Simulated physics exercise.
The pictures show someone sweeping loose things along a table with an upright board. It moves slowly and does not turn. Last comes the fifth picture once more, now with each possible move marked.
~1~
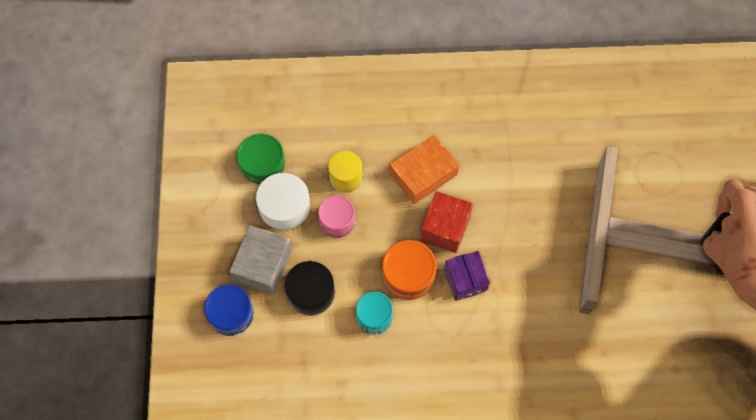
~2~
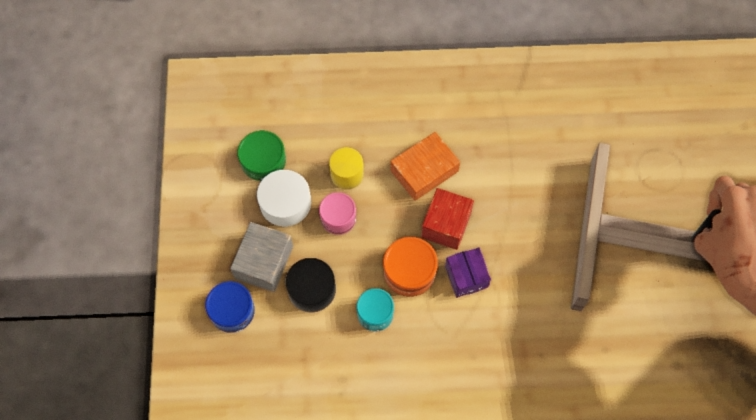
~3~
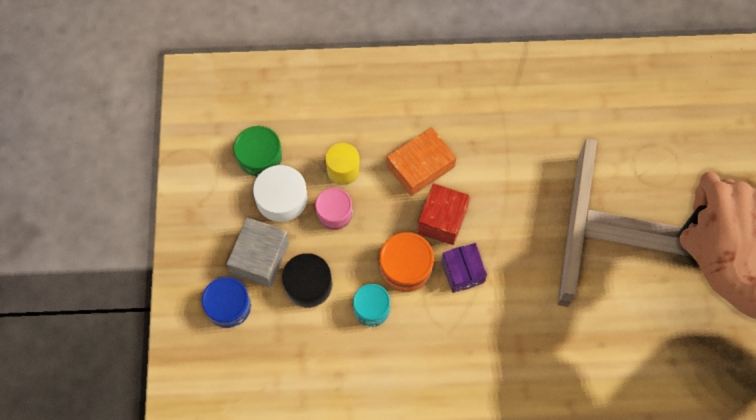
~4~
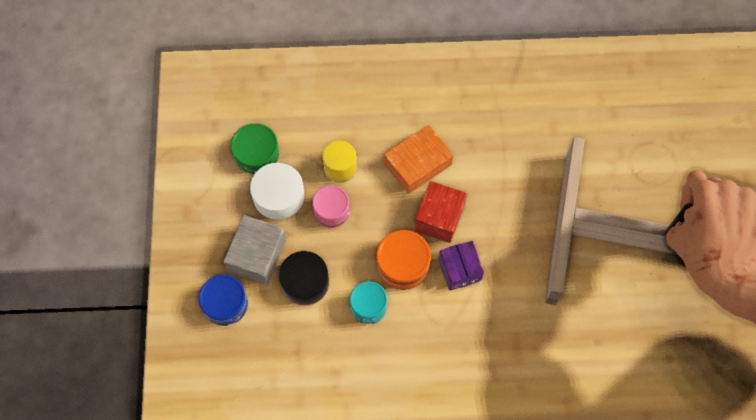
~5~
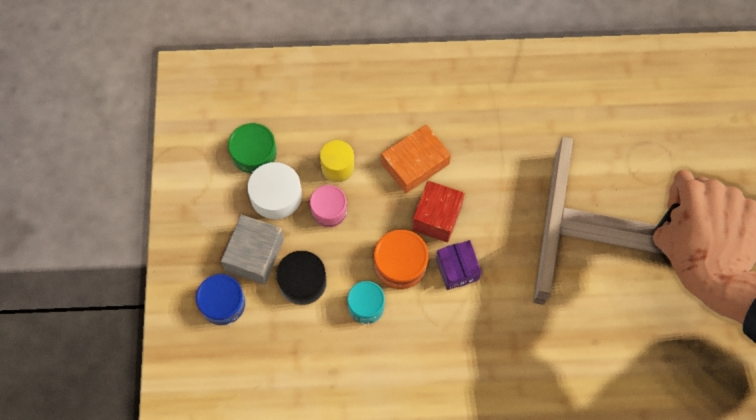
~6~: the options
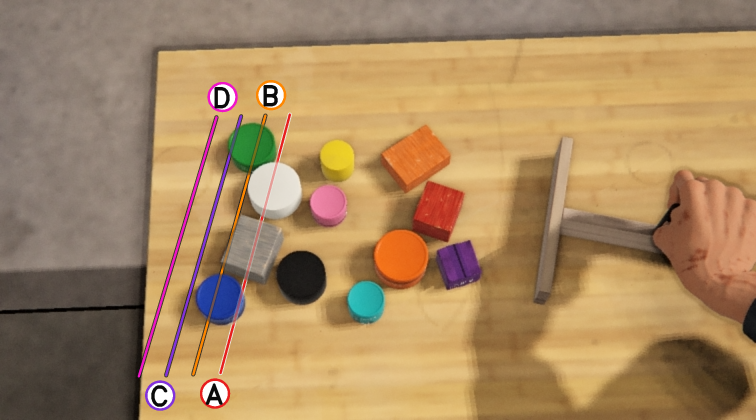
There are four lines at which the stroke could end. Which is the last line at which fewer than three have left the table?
B.
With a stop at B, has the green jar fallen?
By then, no.
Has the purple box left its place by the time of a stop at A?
Yes.
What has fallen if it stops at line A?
The grey block.
On the marked copy, A at (257, 237); B at (231, 238); C at (205, 239); D at (180, 240).
Taking B. A third of the way, board (440, 216); orange block (410, 158); purple box (408, 258).
Two thirds of the way, board (323, 221); blue jar (202, 305); grey block (204, 247).
When it is over, board (231, 224); grey block over the edge; white pot over the edge; two fallen.
As for the rest, A is within the limit but short; C drops four; D drops seven.
